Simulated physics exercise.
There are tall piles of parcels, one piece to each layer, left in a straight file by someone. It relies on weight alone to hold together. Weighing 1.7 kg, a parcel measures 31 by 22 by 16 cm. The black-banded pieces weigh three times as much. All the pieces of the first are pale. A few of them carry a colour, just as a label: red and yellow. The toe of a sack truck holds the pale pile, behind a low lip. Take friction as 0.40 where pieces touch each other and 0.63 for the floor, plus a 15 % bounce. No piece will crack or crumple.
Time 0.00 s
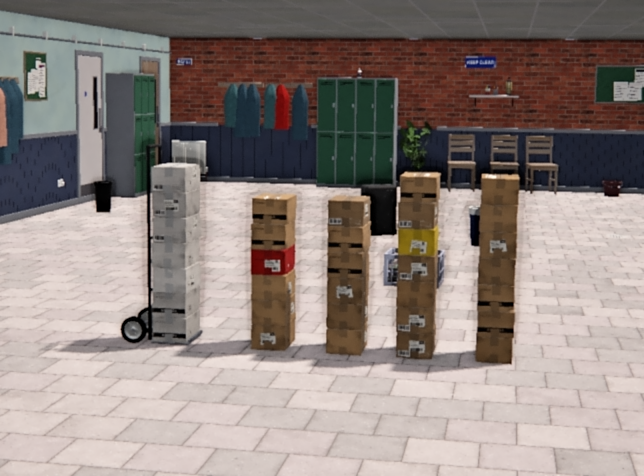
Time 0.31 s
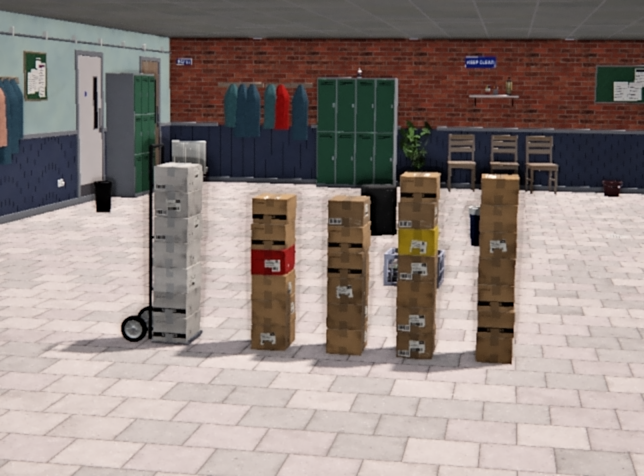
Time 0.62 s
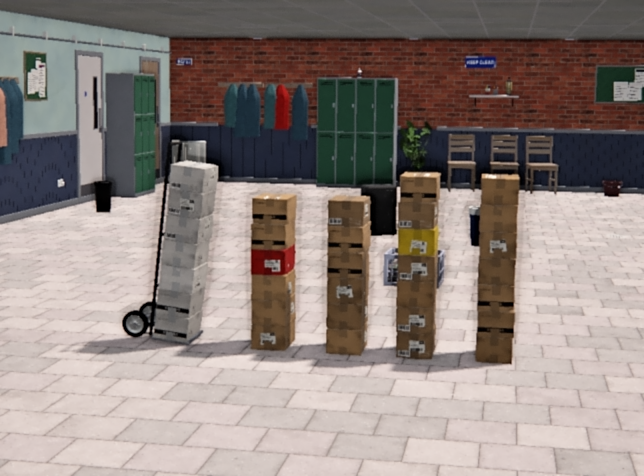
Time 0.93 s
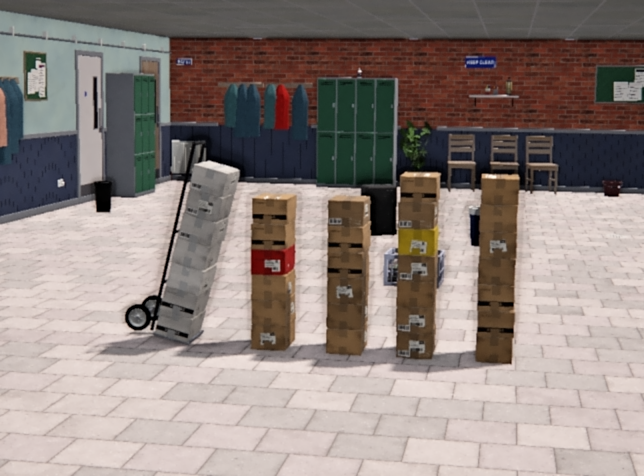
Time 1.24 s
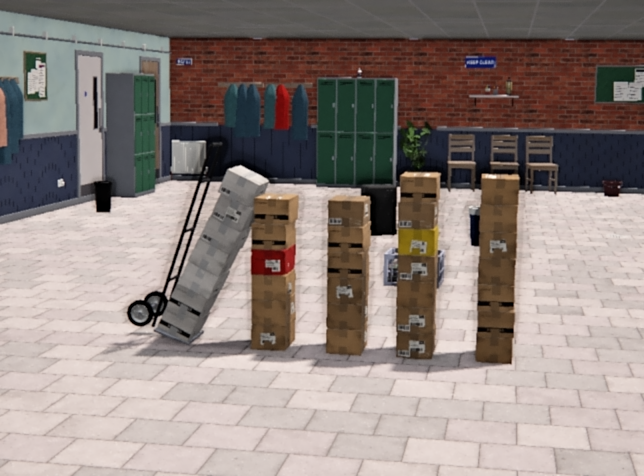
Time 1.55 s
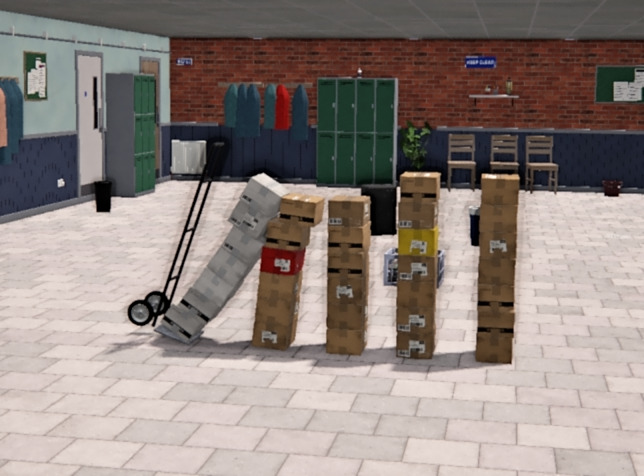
In a room with a pale tiled floor, a brick wall, green lockers and hanging coats, a still camera looks straight on from slightly above. A pale pile of boxes stands on a black sack truck at left, beside four brown piles in a row, one with a red box and another with a yellow one. The truck tilts rightward, and the pale pile leans further, pressing the nearest brown pile into a slight lean.
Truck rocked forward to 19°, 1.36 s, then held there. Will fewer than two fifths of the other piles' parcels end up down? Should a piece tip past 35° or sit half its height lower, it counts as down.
No, more than two fifths of them do.
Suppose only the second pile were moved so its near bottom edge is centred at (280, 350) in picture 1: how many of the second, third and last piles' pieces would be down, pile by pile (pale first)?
The second pile ends with 5 down, the third with 6, the last with 7.
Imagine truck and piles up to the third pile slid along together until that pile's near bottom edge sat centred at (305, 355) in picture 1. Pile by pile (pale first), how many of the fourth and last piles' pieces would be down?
Fourth 6, last 7.
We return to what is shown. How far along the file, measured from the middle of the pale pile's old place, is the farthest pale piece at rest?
Roughly 115 centimetres.
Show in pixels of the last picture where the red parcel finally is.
It settles close to (364, 299) in the last view.
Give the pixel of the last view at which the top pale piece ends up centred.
The top piece finishes near (355, 256).
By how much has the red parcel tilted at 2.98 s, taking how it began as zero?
I'd estimate close to 40°.
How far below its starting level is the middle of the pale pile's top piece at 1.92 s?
About 20 cm.
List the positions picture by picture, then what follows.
In the first picture (each place is the centre of the face we see best), truck frame (149, 186) 0° forward; yellow parcel (416, 243); red parcel (268, 263); the others all in place.
Truck frame (151, 186) 1° forward; yellow parcel (416, 243), in the second picture.
Truck frame (166, 183) 6° forward, top of the pale pile leaning 6°; red parcel (268, 263); the others all in place, in the third picture.
Truck frame (185, 182) 14° forward, top of the pale pile leaning 14°; red parcel (268, 263); the others all in place, in the fourth picture.
Truck frame (199, 183) 18° forward, top of the pale pile leaning 25°; red parcel (268, 263); the others all in place, in the fifth picture.
Truck frame (201, 183) 19° forward, top of the pale pile leaning 31°; red parcel (278, 262) tilted 6°; yellow parcel (416, 243); steepest lean 6°, the parcel at (297, 213); 6 have shifted, in the sixth picture.
By 1.92 s, 7 of the pale pile down; none of the 26 other parcels down, 12 disturbed; red parcel tilted 23°.
By 2.46 s, 7 of the pale pile down; 6 of the 26 other parcels down; red parcel tilted 35°, 13 cm lower; yellow parcel tilted 16°.
By 2.98 s, 7 of the pale pile down; 22 of the 26 other parcels down; red parcel tilted 42°, 22 cm lower; yellow parcel tilted 41°, 16 cm lower.
By 3.52 s, 7 of the pale pile down; 26 of the 26 other parcels down; yellow parcel on its side; red parcel tilted 42°, 22 cm lower.
When it is over (5.5 s), 7 of the pale pile down; 26 of the 26 other parcels down; yellow parcel on its side; red parcel tilted 41°, 23 cm lower. That is 100 per cent. In pixels of the last frame, middles, yellow parcel near (587, 310), red parcel near (364, 299).
